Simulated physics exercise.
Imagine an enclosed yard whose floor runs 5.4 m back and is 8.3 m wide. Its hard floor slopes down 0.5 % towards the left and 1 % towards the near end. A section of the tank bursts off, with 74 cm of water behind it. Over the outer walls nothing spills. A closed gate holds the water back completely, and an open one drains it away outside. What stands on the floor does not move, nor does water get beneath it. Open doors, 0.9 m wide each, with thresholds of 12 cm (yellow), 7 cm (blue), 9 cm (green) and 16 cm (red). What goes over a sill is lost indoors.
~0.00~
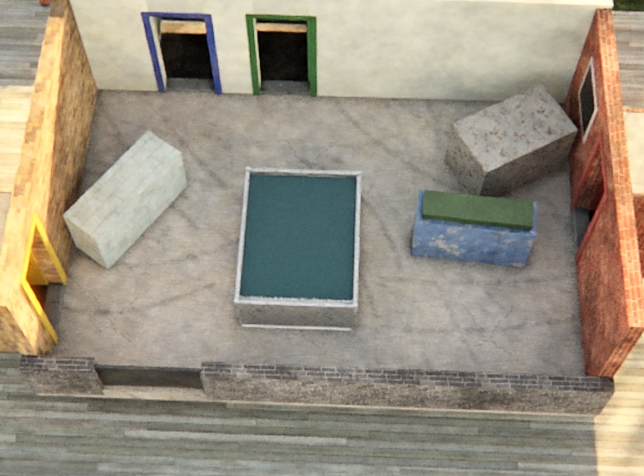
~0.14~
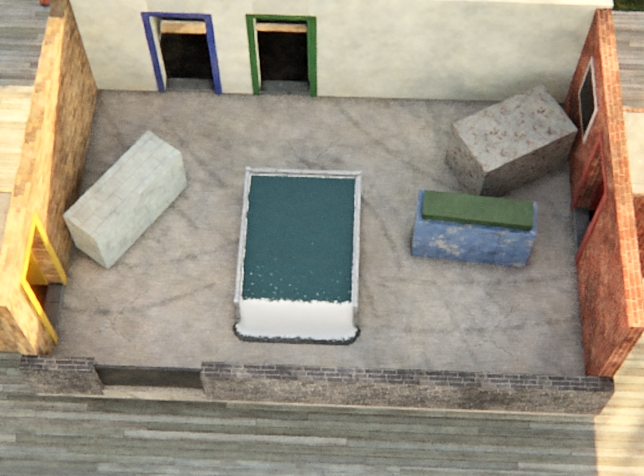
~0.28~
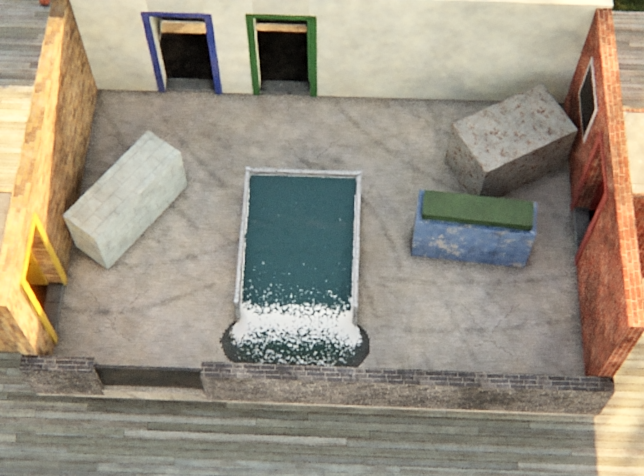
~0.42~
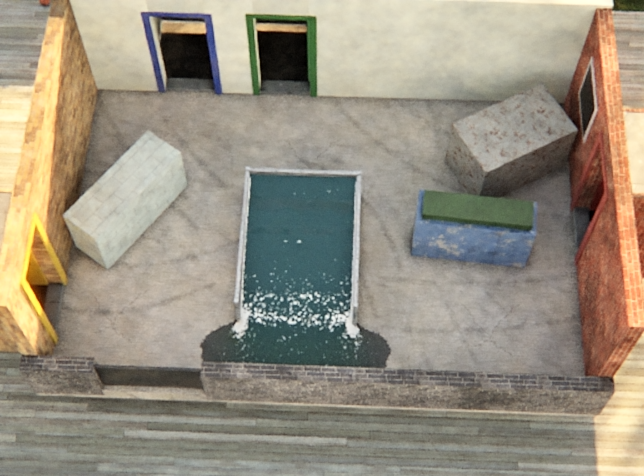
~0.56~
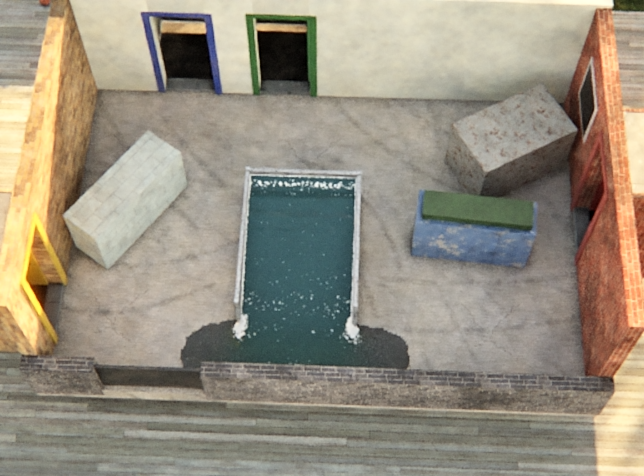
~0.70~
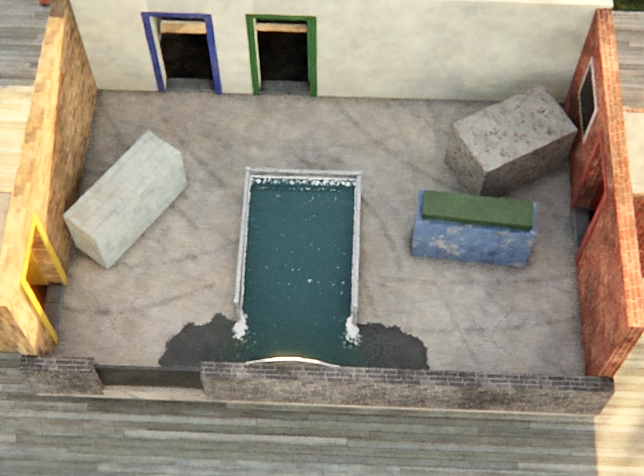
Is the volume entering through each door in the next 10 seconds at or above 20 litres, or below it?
Yellow door: At or above, blue door: Below, green door: Below, red door: Below.
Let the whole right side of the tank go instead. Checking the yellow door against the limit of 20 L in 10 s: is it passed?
Then: Yellow short of it.
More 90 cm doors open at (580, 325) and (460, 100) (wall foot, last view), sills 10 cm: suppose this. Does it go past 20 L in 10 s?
More, less.
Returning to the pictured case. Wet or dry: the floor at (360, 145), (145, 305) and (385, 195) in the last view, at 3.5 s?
First spot bone dry, second soaked, third bone dry.
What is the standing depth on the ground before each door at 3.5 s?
Depths: Yellow door 28 cm, blue door 0 cm, green door 0 cm, red door 13 cm.
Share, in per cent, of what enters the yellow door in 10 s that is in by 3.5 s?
60 per cent, roughly.
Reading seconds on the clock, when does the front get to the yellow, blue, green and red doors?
Yellow: 1.6 s; blue: 4.5 s; green: 6.5 s; red: 2.6 s.
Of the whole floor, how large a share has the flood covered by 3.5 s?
Close to 55 in a hundred parts are wet.
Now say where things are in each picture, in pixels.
Still water, 74 cm deep, in the tank at (300, 238), in the first frame.
The front is at (239, 333), 0.9 m from the gap at (297, 317); 0.4 m2 of floor is under water; 74 cm left at the back of the tank, in the second frame.
Water pours out at (297, 318) and has run 1.1 m, to (230, 351); typically 13 cm deep outside, 74 cm at the tank's back, in the third frame.
The front is at a hidden place, 1.5 m from the gap at (297, 318); 2.4 m2 of floor is under water; 74 cm left at the back of the tank, in the fourth frame.
Water pours out at (297, 319) and has run 1.9 m, to a hidden place; typically 17 cm deep outside, 67 cm at the tank's back, in the fifth frame.
Water pours out at (297, 319) and has run 2.2 m, to a hidden place; typically 21 cm deep outside, 62 cm at the tank's back, in the sixth frame.
After 1.4 s water covers 20 % of the floor and is deepest (56 cm) near (282, 382); yellow door not reached, blue door not reached, green door not reached, red door not reached.
After 2.2 s water covers 40 % of the floor and is deepest (41 cm) near (62, 374); yellow door 29 cm at the sill, 24 L in, blue door not reached, green door not reached, red door not reached.
After 3.5 s water covers 55 % of the floor and is deepest (34 cm) near (81, 260); yellow door 28 cm at the sill, 137 L in, blue door not reached, green door not reached, red door 13 cm at the sill, 1 L in.
After 6.0 s water covers 80 % of the floor and is deepest (17 cm) near (68, 269); yellow door 15 cm at the sill, 217 L in, blue door 3 cm at the sill, 0 L in, green door not reached, red door 16 cm at the sill, 3 L in.
After 10.0 s water covers 95 % of the floor and is deepest (12 cm) near (63, 300); yellow door 12 cm at the sill, 224 L in, blue door 7 cm at the sill, 0 L in, green door 6 cm at the sill, 0 L in, red door 6 cm at the sill, 4 L in.
